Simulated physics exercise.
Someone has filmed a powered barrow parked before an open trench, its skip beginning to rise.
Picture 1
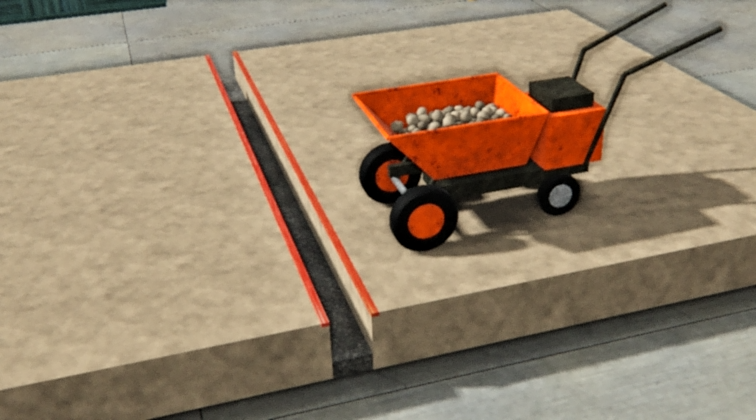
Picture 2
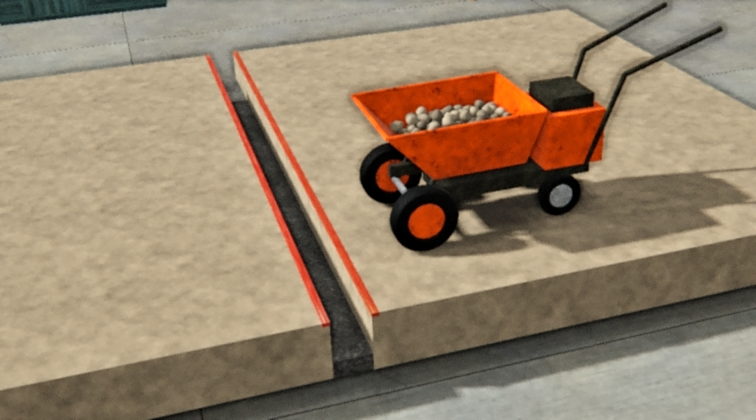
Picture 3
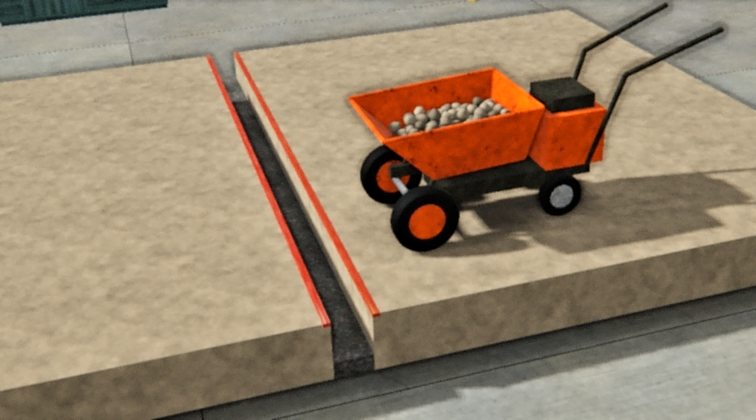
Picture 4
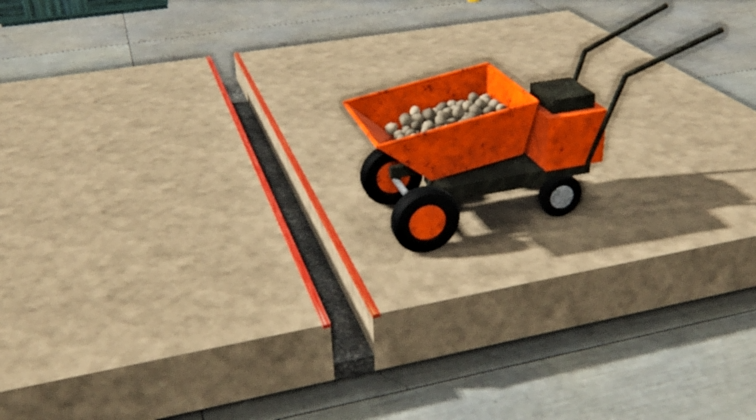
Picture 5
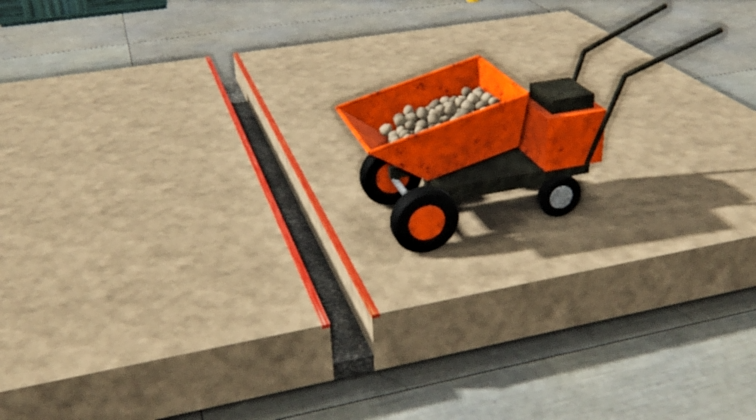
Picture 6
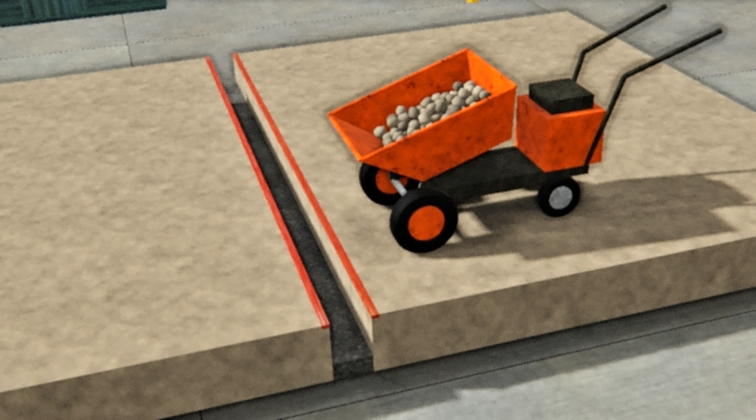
The orange skip of a small powered barrow, loaded with rounded pebbles, sits level beside a narrow, red-edged trench. Its back end then rises, slightly at first and then clearly, as the front lip dips down and left. The pebbles tilt with it, while the wheels and black handles stay still.
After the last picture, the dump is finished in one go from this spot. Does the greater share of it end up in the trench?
No.
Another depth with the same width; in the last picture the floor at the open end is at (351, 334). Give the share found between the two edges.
I'd say roughly 30 in a hundred.
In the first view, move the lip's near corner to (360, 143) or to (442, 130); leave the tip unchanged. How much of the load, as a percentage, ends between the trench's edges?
It works out to 0 per cent in the first case and 70 per cent in the second.
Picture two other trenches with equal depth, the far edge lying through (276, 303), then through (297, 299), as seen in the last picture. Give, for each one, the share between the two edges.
I'd put it near 90 in a hundred, then near 70 in a hundred.
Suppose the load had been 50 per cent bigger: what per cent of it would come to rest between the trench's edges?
Close to 40 percent.
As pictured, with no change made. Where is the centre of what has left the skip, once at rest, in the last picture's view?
Near pixel (273, 245).
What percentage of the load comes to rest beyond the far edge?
Estimate: Around 65 per cent.
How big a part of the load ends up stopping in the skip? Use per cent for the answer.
Around 0 %.
Soon after the last picture, skip tipped steeply; all in the skip.
A little later, skip tipped steeply; nearly all in the skip; a small part in or heaped over the trench; a stray few beyond it; a stray few falling.
Later still, skip tipped right over; a small part in the skip; about a quarter in or heaped over the trench; about two thirds beyond it.
By the end, skip tipped right over; about a third in or heaped over the trench; about two thirds beyond it.
